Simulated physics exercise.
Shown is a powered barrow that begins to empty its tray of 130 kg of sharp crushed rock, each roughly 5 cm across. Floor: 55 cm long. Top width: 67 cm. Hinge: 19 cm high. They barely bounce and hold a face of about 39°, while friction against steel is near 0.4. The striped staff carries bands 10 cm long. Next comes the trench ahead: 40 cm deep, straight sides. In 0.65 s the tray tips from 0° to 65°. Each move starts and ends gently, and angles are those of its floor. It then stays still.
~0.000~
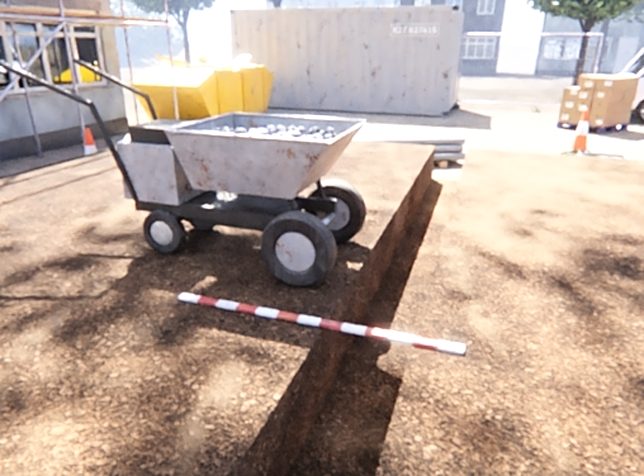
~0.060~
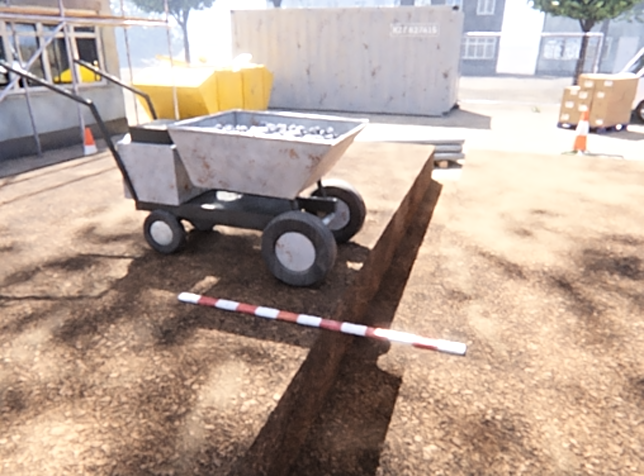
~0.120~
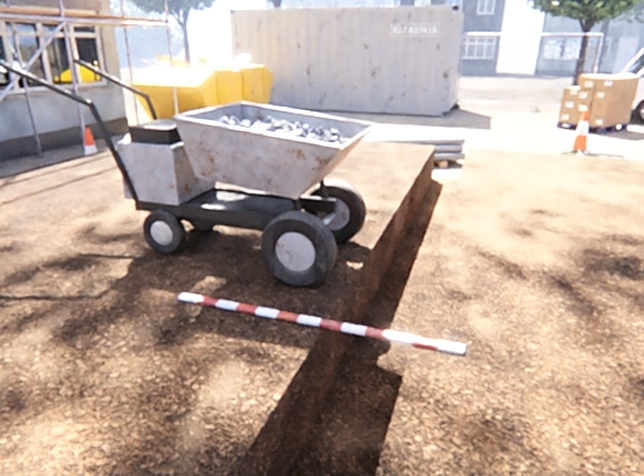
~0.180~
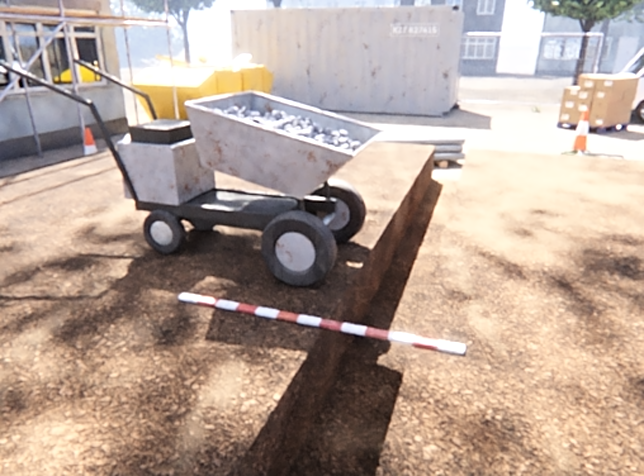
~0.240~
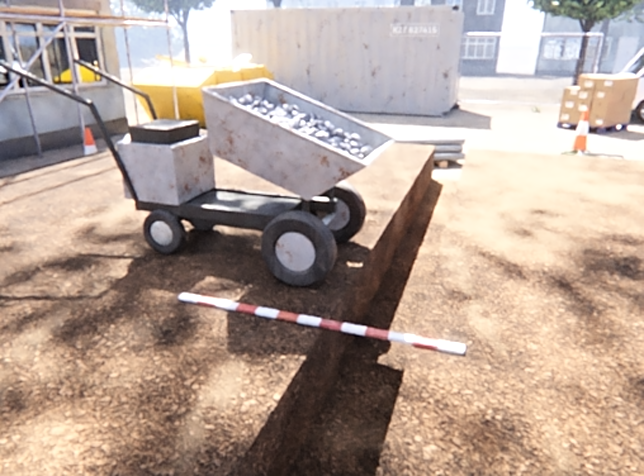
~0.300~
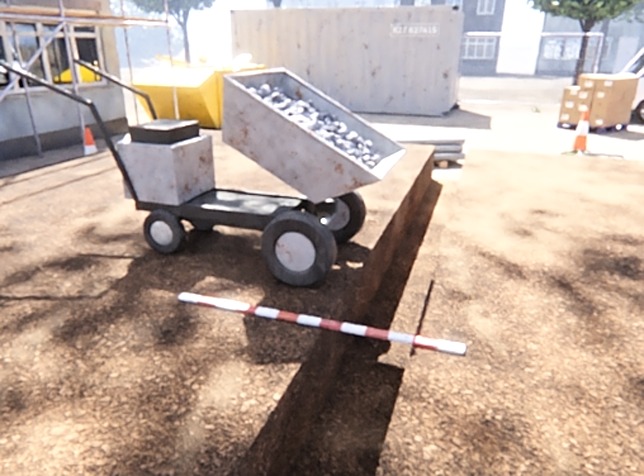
In this clip, a grey wheeled barrow loaded with crushed rock stands beside a narrow trench with a red-and-white striped staff across it, and its tray tilts steadily, the rear rising and the front lip lowering toward the right.
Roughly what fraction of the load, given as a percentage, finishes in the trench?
Some 12 per cent of the stones.
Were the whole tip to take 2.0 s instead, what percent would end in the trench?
In that case, around 20%.
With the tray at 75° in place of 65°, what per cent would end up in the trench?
Close to 25 per cent then.
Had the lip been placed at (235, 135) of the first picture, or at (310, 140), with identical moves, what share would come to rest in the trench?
From the first spot near 55, from the second near 20 per cent.
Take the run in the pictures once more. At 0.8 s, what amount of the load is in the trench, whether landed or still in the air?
0 per cent or so by then.
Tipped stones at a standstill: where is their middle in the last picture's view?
Their middle lands near (471, 281).
After 0.5 s the floor is at 55°; 100 % in the tray; the foremost stones are at (398, 196).
After 0.8 s the floor is at 65°; 89 % in the tray, 2 % in the trench, 9 % past the trench; the foremost stones are at (474, 274).
After 1.1 s the floor is at 65°; 50 % in the tray, 2 % in the trench, 48 % past the trench; the foremost stones are at (602, 308).
After 3.0 s the floor is at 65°; 37 % in the tray, 12 % in the trench, 51 % past the trench; the foremost stones are past the picture's edge.
